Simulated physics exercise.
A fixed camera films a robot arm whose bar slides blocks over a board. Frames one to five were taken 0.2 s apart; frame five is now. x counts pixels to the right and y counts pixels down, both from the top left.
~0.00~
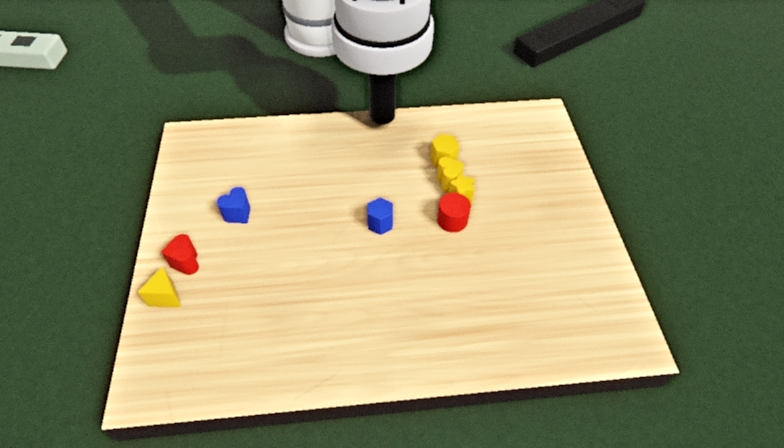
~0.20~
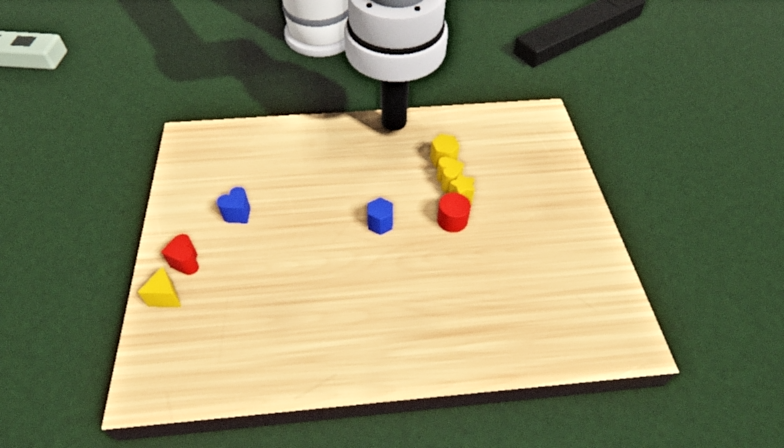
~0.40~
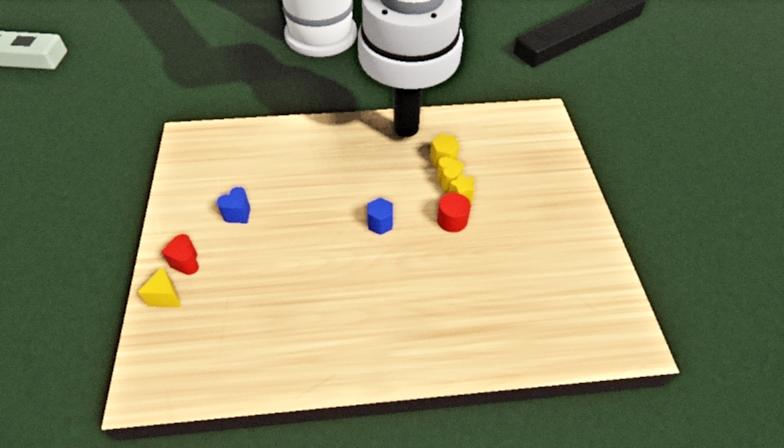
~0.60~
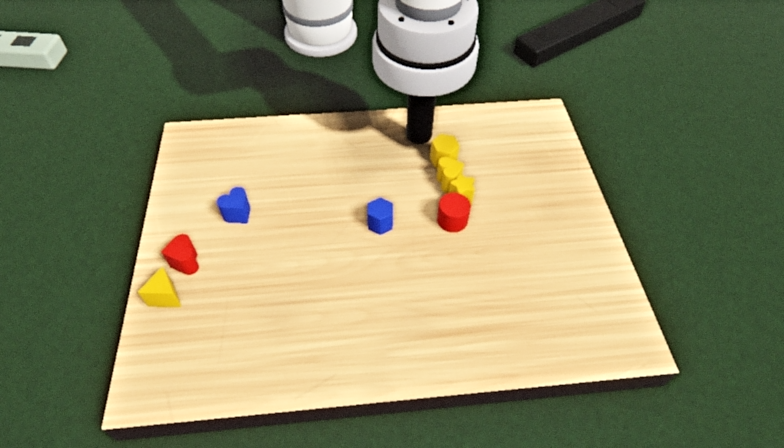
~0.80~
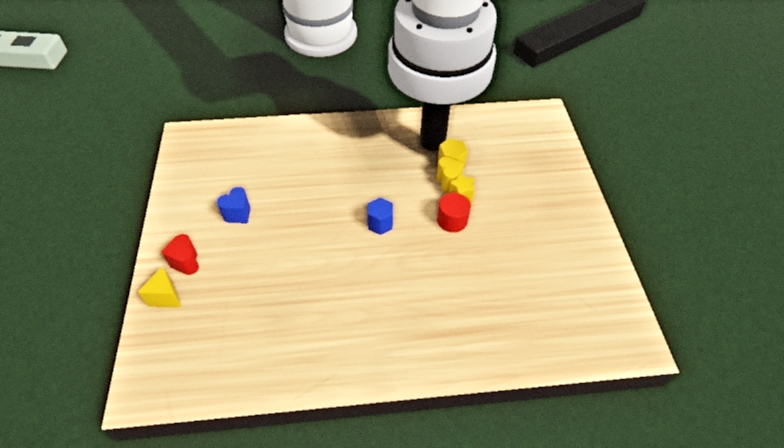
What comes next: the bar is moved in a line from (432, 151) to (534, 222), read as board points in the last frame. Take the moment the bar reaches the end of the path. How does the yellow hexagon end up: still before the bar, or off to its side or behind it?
Pushed ahead.
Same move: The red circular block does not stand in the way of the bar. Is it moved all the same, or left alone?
At the moment the path ends, the red circular block still stands where it did.
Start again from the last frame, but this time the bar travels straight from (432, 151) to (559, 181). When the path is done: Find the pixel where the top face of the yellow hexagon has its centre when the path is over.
Somewhere near (490, 168).
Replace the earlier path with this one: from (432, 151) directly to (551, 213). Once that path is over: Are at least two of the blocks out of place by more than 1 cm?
Short answer: No.
On the path given first. One third of the way, bar (465, 165); yellow heart-shaped block (451, 171); yellow hexagon (489, 169).
Two thirds of the way, bar (500, 189); yellow heart-shaped block (451, 171); yellow hexagon (529, 192), turned 20° anticlockwise.
At the end, bar (536, 214); yellow heart-shaped block (451, 171); yellow hexagon (569, 214), turned 35° anticlockwise; red circular block not moved; yellow star not moved.
